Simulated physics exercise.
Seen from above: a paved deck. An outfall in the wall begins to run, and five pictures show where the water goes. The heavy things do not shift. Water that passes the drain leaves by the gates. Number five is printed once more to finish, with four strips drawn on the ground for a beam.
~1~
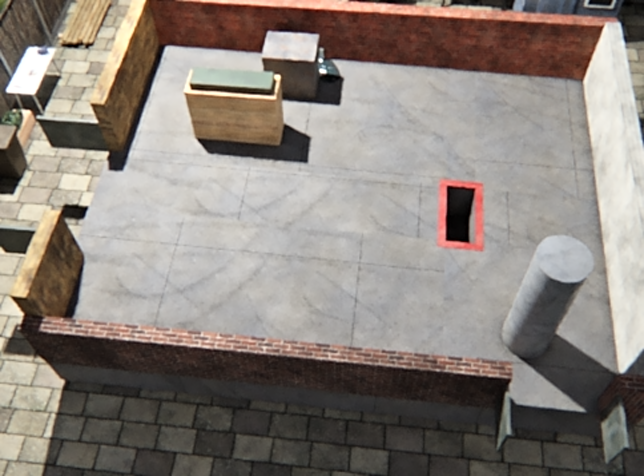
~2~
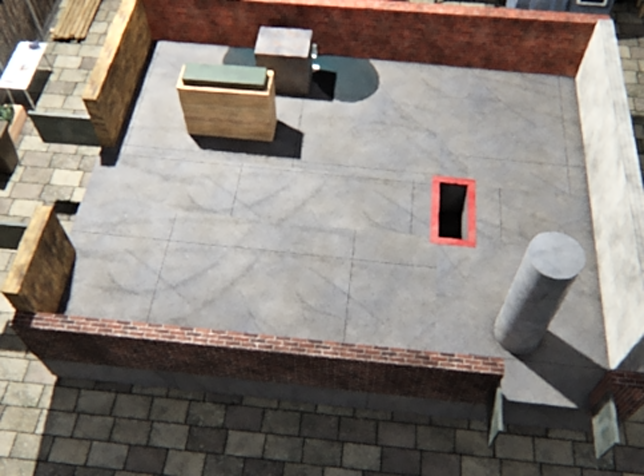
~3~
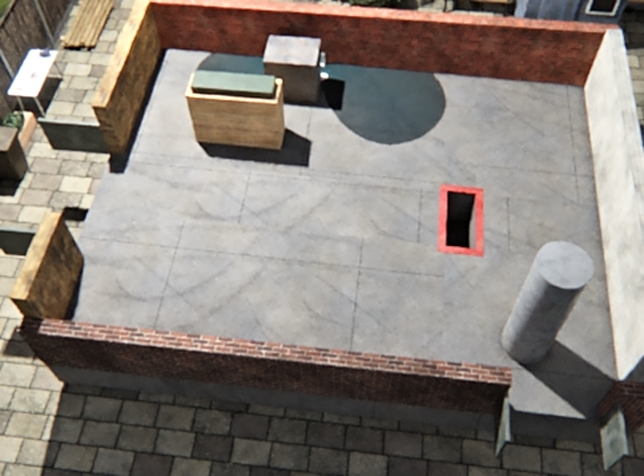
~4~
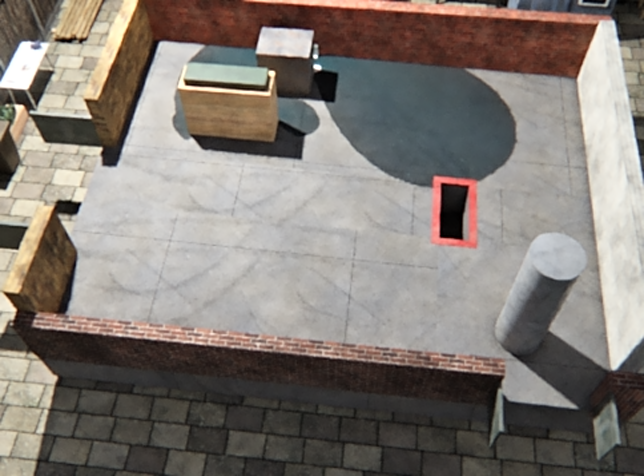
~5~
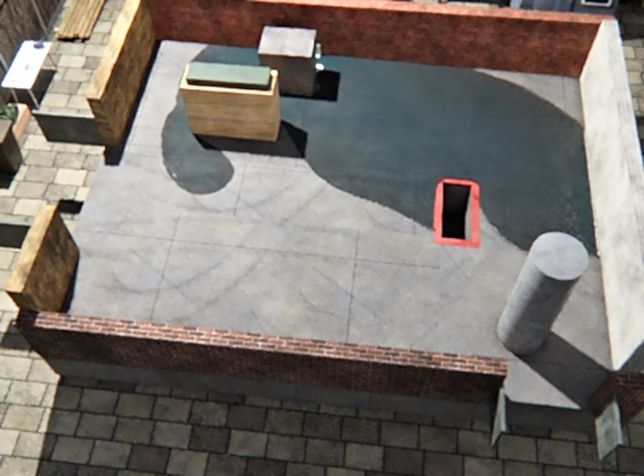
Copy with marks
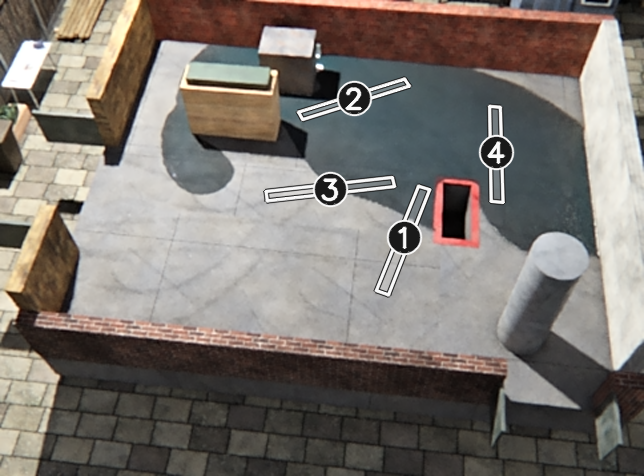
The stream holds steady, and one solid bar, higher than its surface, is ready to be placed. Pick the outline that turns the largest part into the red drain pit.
4.
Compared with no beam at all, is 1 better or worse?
Place 1 is worse.
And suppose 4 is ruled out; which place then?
3.
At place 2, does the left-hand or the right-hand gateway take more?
More leaves on the right.
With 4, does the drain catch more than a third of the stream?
Yes, it does.
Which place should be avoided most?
That would be 2.
On the marked copy, 1 from (382, 292) to (424, 187); 2 from (300, 115) to (406, 82); 3 from (266, 196) to (393, 181); 4 from (497, 201) to (494, 106).
With 1, about 26 % of the stream runs into the red drain pit, about 73 % out by the gates.
With 2, about 10 % of the stream runs into the red drain pit, about 89 % out by the gates.
With 3, about 38 % of the stream runs into the red drain pit, about 60 % out by the gates.
With 4, about 63 % of the stream runs into the red drain pit, about 35 % out by the gates.
